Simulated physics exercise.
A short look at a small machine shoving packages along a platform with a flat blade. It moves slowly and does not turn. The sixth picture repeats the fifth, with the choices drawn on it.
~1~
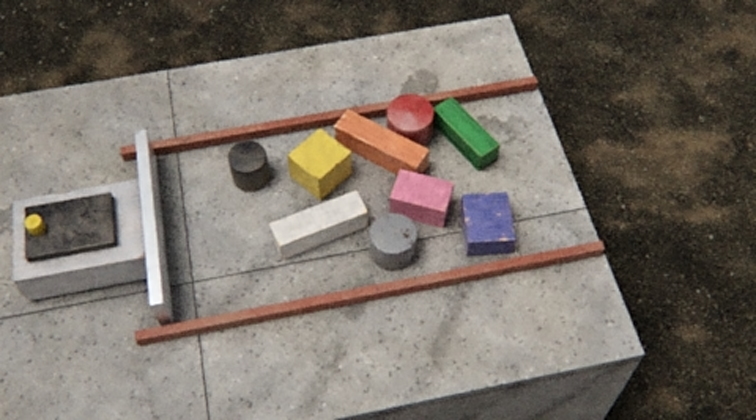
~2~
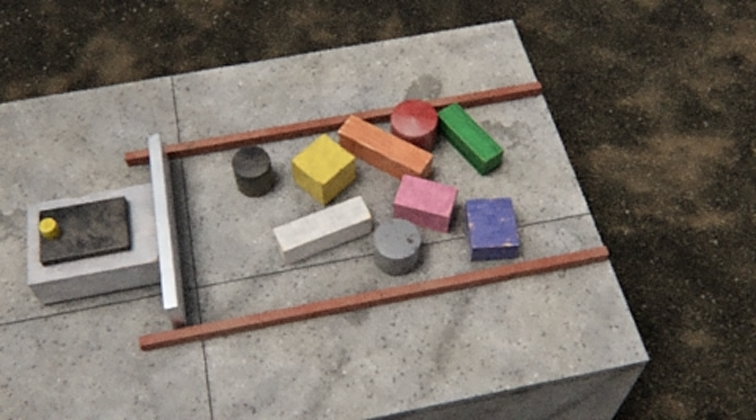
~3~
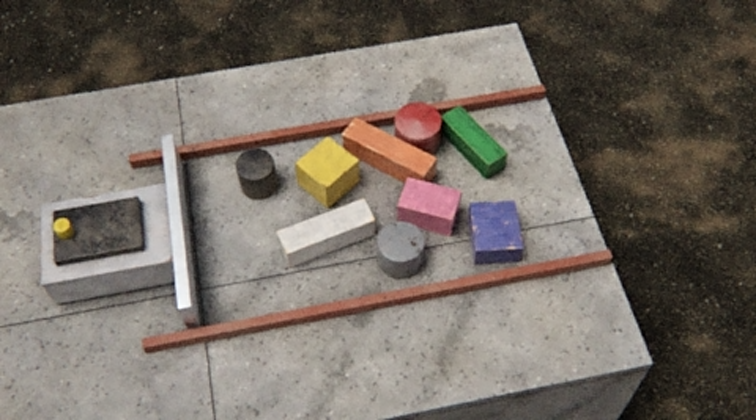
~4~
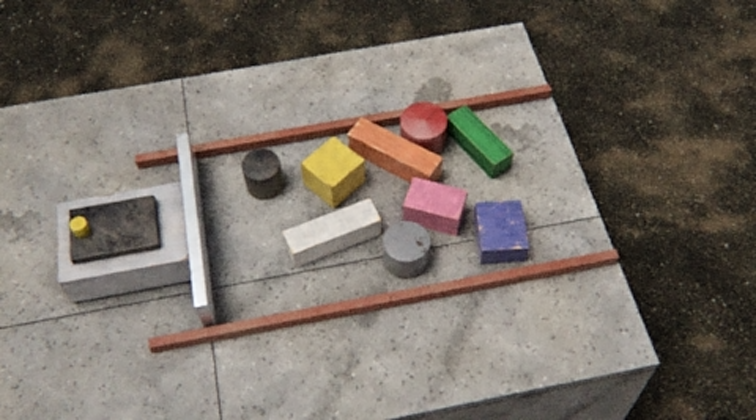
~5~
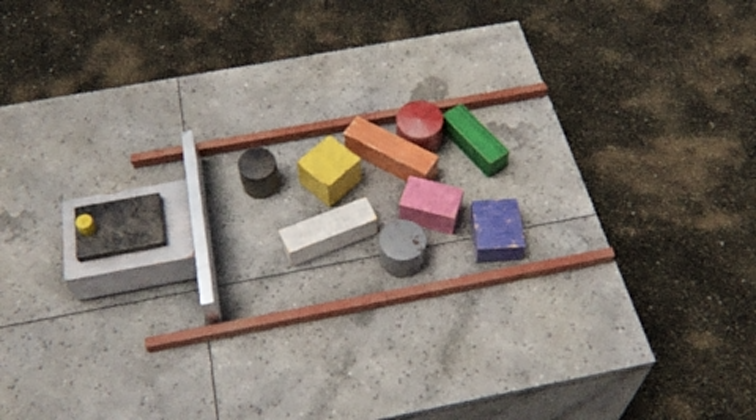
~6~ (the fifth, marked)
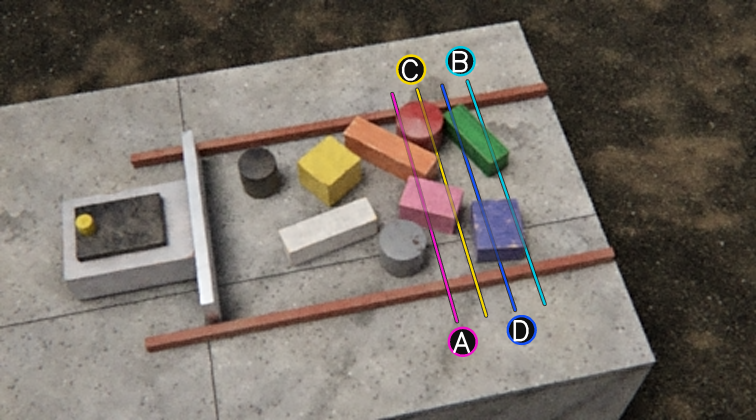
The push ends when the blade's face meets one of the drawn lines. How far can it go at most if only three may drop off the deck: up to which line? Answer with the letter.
No farther than B.
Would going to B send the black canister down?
No.
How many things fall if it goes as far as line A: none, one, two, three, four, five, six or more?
By then, none.
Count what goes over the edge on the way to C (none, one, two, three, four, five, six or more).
By then, none.
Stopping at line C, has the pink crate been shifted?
By then, yes.
On the marked copy, A at (422, 198); B at (503, 184); C at (449, 194); D at (476, 189).
With B. Early on, robot (241, 204); black canister (324, 144); pink crate (446, 202).
Further on, robot (353, 184); green stick (522, 134); pink crate (529, 171).
At the end, robot (437, 168); pink crate over the edge; green stick over the edge; three fallen.
As for the rest, A is within the limit but short; C is within the limit but short; D is within the limit but short.
